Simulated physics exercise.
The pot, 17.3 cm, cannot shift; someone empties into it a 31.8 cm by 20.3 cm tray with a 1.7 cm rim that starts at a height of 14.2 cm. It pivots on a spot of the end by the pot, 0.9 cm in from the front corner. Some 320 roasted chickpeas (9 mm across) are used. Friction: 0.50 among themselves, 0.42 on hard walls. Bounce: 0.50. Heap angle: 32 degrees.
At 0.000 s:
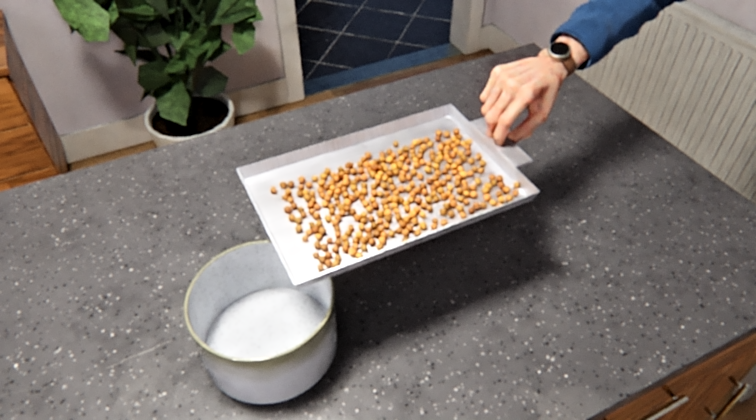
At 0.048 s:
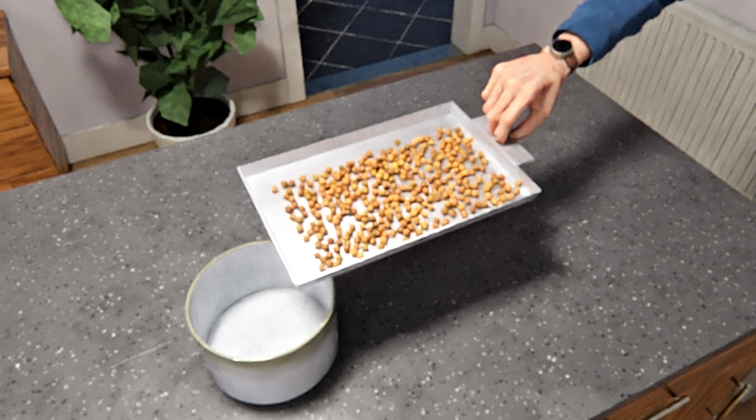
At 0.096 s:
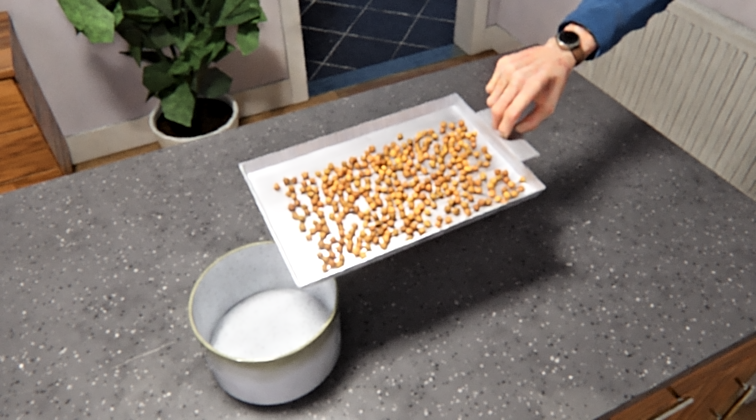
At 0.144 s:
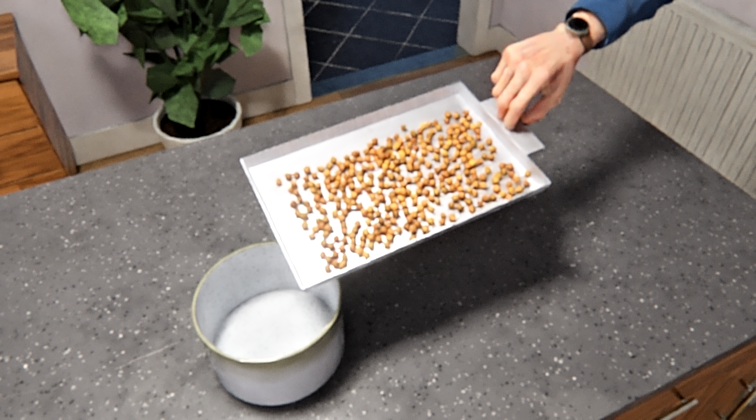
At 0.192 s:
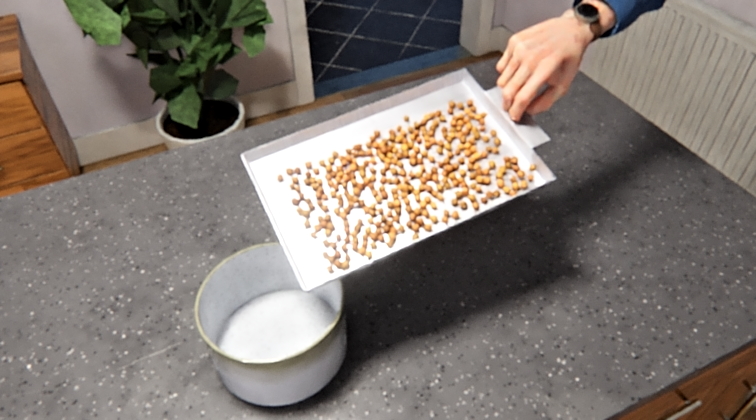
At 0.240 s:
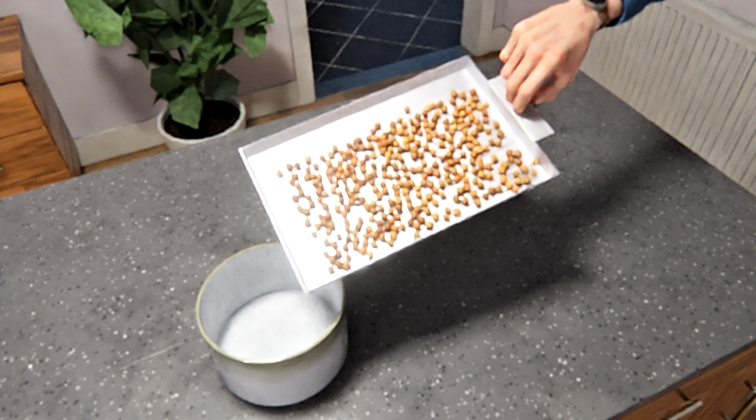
A white tray of roasted chickpeas slowly tilts toward a pot as a hand raises its right end.
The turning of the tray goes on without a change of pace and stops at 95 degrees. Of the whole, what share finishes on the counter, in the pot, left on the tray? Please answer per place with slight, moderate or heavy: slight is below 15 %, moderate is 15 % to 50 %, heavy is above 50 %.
Per place: Counter heavy, pot moderate, tray slight.
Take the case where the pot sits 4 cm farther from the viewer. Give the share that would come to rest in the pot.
Around 0 per cent.
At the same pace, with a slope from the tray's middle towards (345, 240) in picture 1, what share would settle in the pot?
Near 75 percent, give or take.
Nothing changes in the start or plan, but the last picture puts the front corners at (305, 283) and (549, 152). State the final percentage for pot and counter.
In the pot: 70 per cent; on the counter: 30 per cent.
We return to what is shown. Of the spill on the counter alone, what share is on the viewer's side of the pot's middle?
Near 100 in a hundred.
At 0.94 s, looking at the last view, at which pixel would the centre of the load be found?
The middle of the load should be at about (383, 226) by then.
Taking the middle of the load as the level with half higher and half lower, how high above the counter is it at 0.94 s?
Roughly 24 centimetres, more or less.
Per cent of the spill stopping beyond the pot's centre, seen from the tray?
30 %.
After 0.66 s, tilt 54 degrees; the tray holds 100 %, the pot 0 %.
Then, at 0.94 s, tilt 80 degrees; the tray holds 95 %, the pot 0 %.
After 1.32 s, tilt 95 degrees; the tray holds 0 %, the pot 25 %.
At rest (2.1 s), counter 70 %, pot 30 %, tray 0 %.
